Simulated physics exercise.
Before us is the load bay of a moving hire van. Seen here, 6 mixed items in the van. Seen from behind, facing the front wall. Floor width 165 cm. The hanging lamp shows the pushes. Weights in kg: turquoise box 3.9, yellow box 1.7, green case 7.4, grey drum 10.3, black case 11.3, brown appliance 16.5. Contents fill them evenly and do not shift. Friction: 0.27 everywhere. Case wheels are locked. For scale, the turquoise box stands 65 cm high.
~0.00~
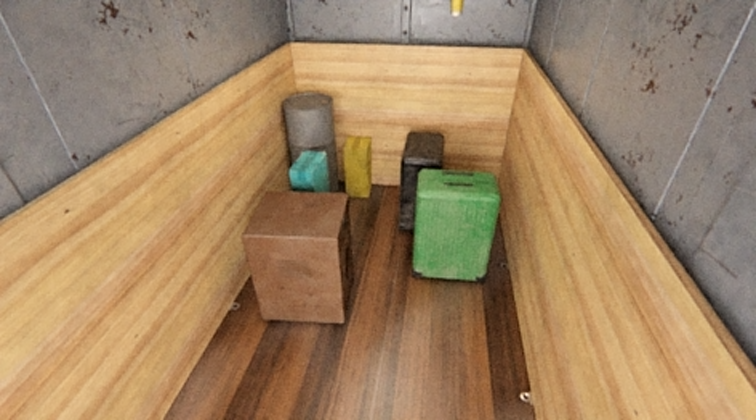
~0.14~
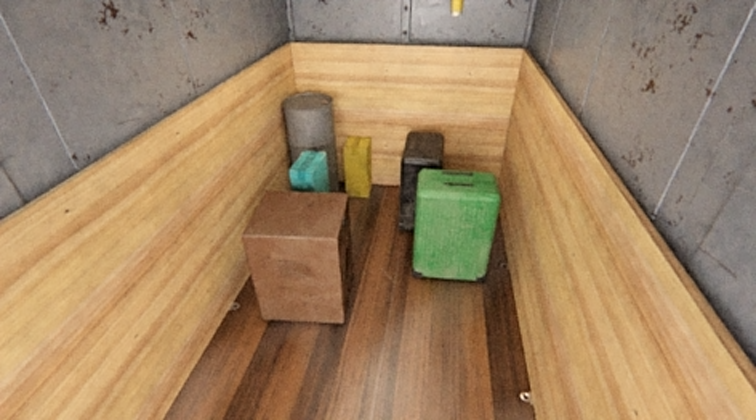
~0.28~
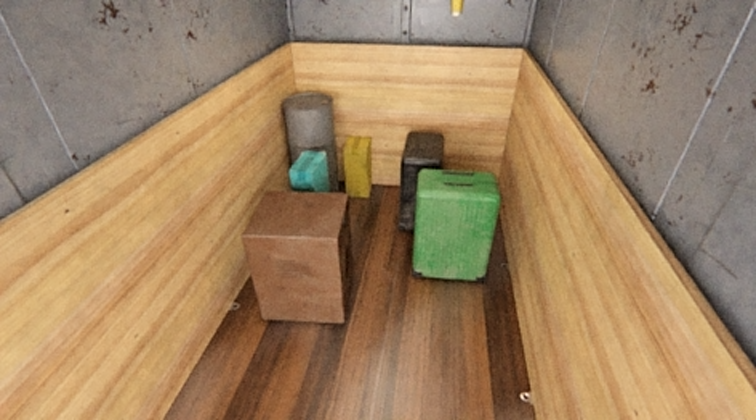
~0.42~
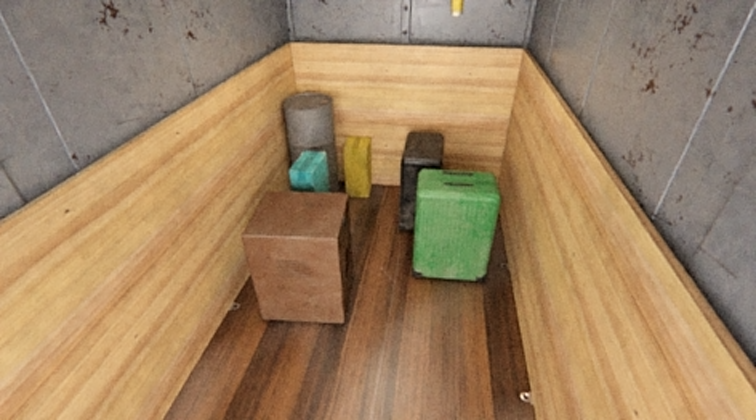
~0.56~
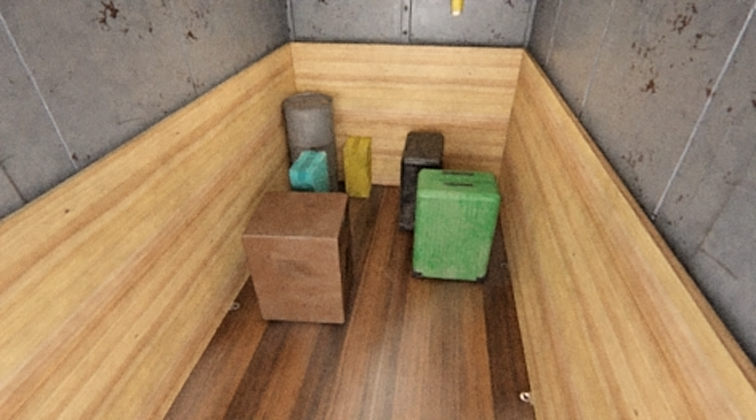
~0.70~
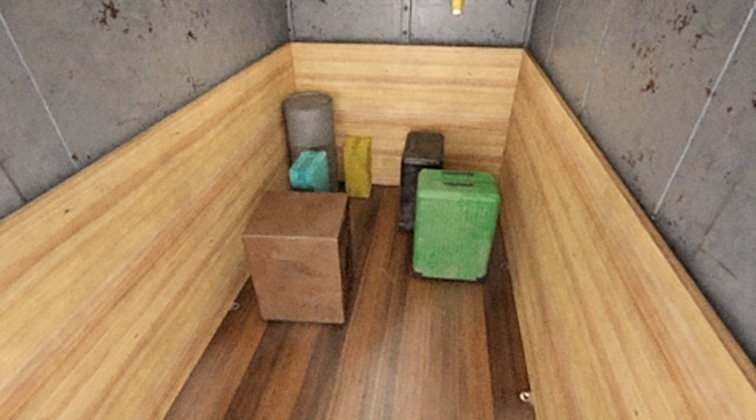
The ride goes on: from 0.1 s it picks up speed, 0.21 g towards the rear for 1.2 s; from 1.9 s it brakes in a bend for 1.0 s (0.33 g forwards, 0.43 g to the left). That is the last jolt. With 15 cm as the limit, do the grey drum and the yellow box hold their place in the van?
The grey drum stays put and the yellow box stays put.
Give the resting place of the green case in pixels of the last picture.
Around (351, 192).
By 2.40 s, push 0.33 g forwards, 0.43 g left; yellow box 5 cm from its spot near (353, 166); grey drum 4 cm from its spot near (314, 151); turquoise box 14 cm from its spot.
By 2.60 s, push 0.33 g forwards, 0.43 g left; grey drum 6 cm from its spot near (314, 150); yellow box 5 cm from its spot near (353, 166); green case 36 cm from its spot.
When it is over (3.5 s), not toppled but over 15 cm from the start, turquoise box, green case, black case and brown appliance; the other 2 within 15 cm of the start. In the last view, grey drum near (315, 150), yellow box near (353, 166).
